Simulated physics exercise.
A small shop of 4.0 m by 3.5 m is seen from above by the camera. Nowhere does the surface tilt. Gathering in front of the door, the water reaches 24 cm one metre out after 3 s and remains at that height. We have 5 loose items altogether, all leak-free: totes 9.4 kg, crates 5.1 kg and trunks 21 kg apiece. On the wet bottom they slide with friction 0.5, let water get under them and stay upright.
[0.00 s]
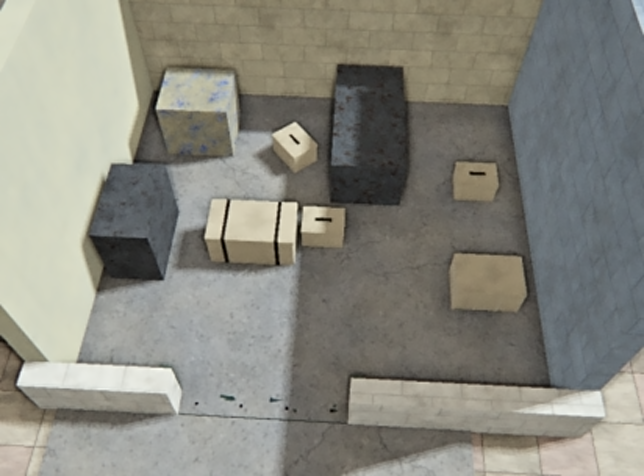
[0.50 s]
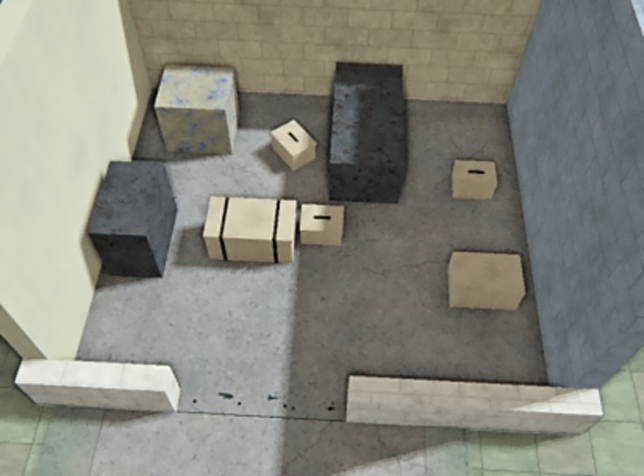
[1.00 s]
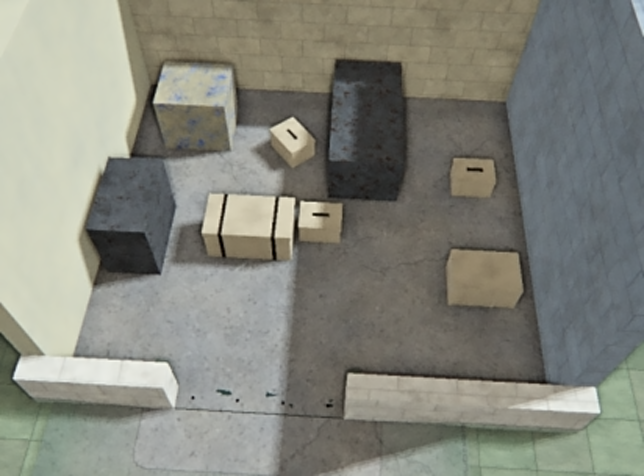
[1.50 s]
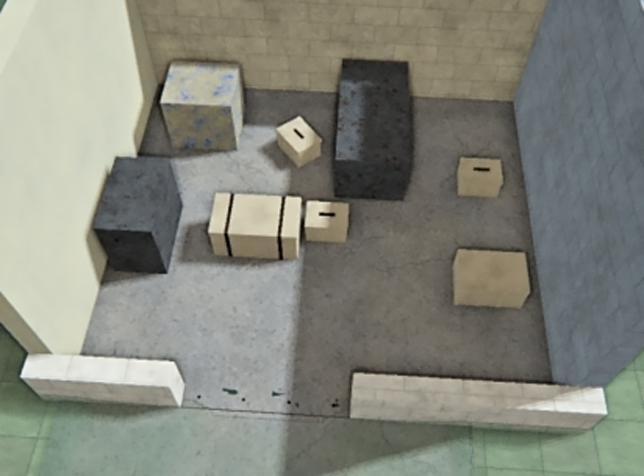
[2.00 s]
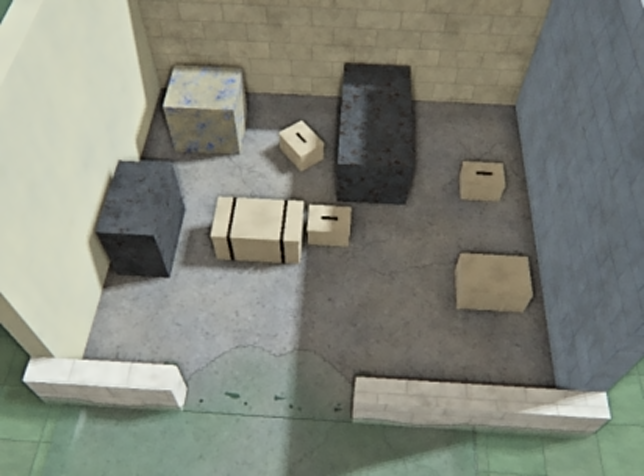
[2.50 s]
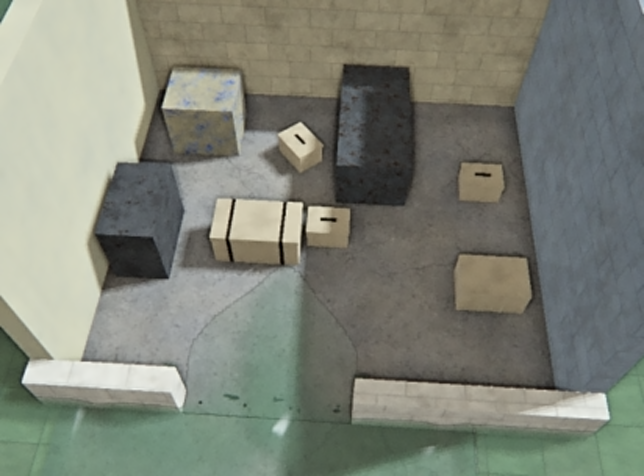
In a small walled shop seen from above, boxes and dark blocks stand still on a grey floor while greenish water covers the paving outside, then spreads in through the front opening toward the strapped box.
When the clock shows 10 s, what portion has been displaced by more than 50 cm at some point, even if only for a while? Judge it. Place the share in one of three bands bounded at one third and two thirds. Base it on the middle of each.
It goes in the band two thirds or more.
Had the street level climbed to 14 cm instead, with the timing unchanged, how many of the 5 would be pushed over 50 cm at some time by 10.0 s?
So the tally would be 3.
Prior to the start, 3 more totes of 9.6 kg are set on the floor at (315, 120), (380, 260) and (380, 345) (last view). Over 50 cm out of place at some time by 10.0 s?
In the same order as the question: Not as far, farther, not as far.
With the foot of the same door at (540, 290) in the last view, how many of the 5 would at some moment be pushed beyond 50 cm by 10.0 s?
Count: 3.
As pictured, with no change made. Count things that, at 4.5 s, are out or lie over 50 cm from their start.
The answer is 1.
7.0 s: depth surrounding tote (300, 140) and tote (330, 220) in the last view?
About 17 and 16 cm.
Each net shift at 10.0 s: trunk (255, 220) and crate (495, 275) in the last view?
First 140 cm, then 80 cm.
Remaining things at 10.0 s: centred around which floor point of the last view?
That lands at roughly (344, 178).
After 3.5 s 0 of 5 are over 50 cm from their spots; 0 afloat.
After 4.5 s 1 of 5 are over 50 cm from their spots; 0 afloat.
After 7.0 s 5 of 5 are over 50 cm from their spots; 4 afloat.
After 10.0 s 4 of 5 are over 50 cm from their spots, and 5 have been at some point; 5 afloat.
